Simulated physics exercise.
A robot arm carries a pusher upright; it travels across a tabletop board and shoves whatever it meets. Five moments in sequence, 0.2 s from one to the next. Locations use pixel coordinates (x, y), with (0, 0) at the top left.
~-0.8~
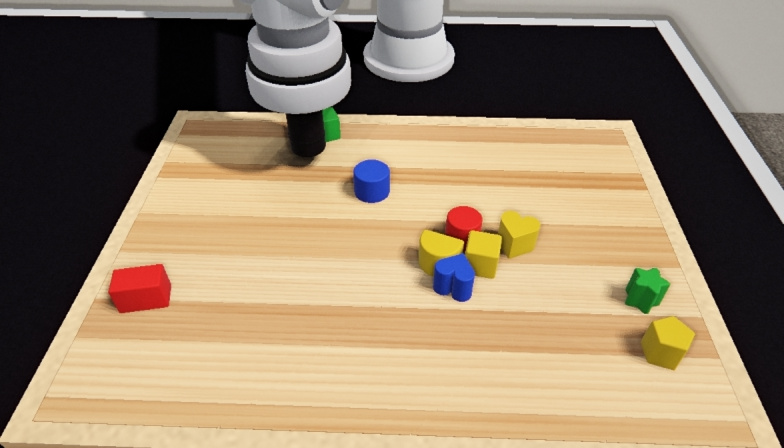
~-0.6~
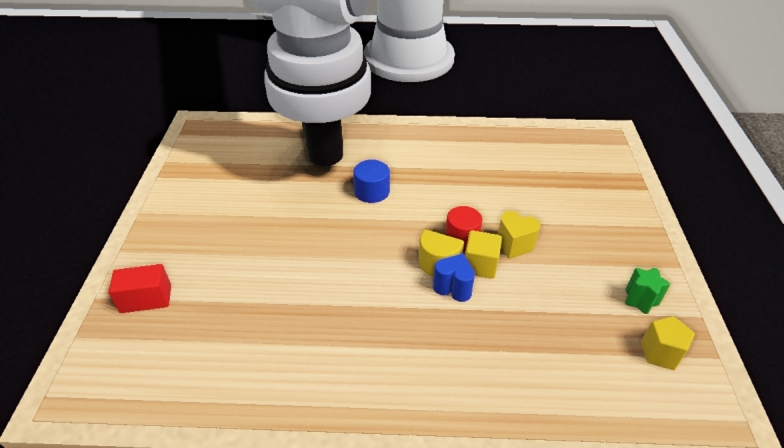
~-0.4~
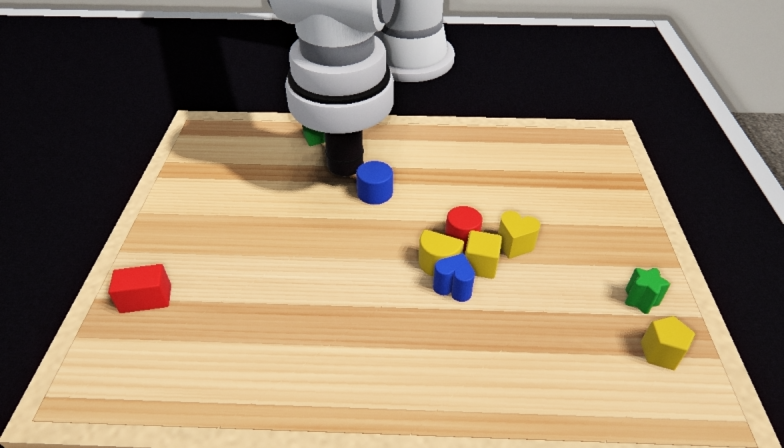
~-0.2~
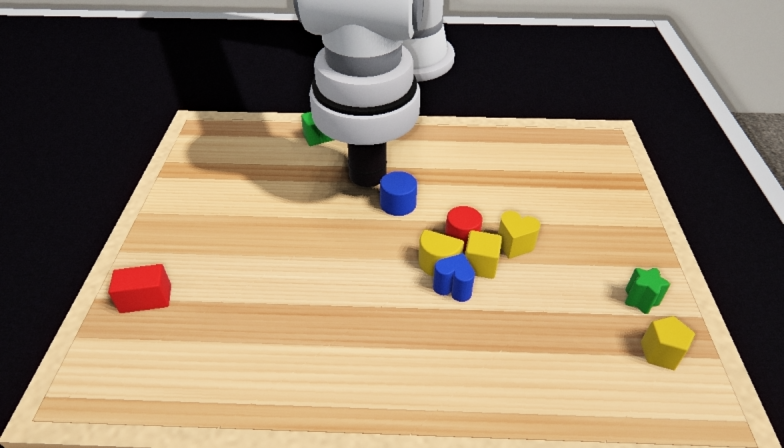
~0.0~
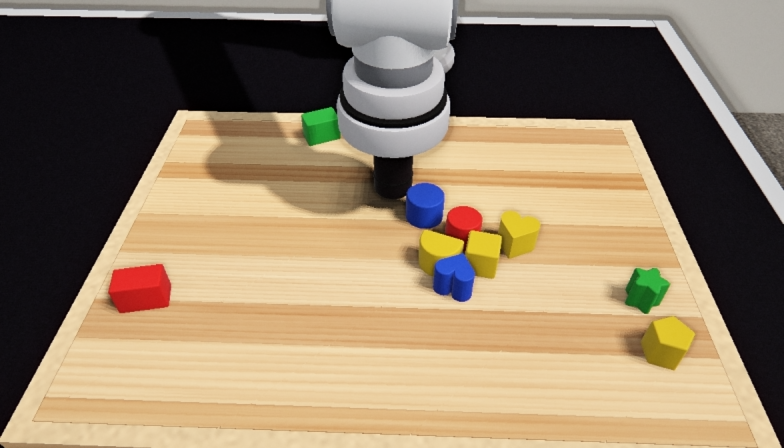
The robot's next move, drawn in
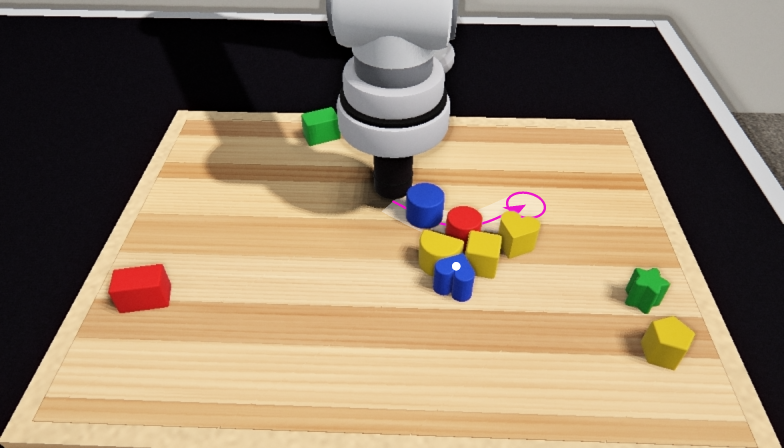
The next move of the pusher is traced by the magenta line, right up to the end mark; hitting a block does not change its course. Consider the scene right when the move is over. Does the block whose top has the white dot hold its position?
Short answer: Yes.
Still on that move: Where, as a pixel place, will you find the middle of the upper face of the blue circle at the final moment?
Pixel (567, 198).
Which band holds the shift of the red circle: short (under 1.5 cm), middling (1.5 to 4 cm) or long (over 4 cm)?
Answer: More than 4 cm.
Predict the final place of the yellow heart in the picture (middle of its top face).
At the end it should sit near (552, 228).
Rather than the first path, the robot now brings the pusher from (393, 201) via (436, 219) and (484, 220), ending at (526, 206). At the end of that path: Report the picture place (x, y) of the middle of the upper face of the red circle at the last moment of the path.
For the centre of its top, I'd go with (517, 236).
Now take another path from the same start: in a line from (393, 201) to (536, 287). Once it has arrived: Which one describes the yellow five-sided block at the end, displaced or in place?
It is still where it was.
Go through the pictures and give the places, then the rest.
In the first frame, pusher tip (309, 148); block tops, blue circle (371, 170); blue heart (456, 266); red circle (465, 217); yellow heart (520, 223).
In the second frame, pusher (326, 156); blocks unchanged.
In the third frame, pusher (346, 166); blue circle (375, 171).
In the fourth frame, pusher (368, 176); blue circle (399, 182).
In the fifth frame, pusher (393, 188); blue circle (426, 194); blue heart (456, 266); red circle (465, 217); yellow heart (520, 223).
Path on the board, from (393, 201) over (435, 222) and (485, 222) to (526, 205); the dot is on the blue heart.
On the path given first. One third of the way, pusher (436, 208); blue circle (477, 205); red circle (502, 226); yellow heart (534, 224).
Two thirds of the way, pusher (488, 209); blue circle (529, 202); red circle (513, 231); yellow heart (551, 227), turned 20° clockwise.
At the end, pusher (529, 192); blue circle (567, 198); blue heart in place; red circle (513, 231); yellow heart (552, 228), turned 20° clockwise.
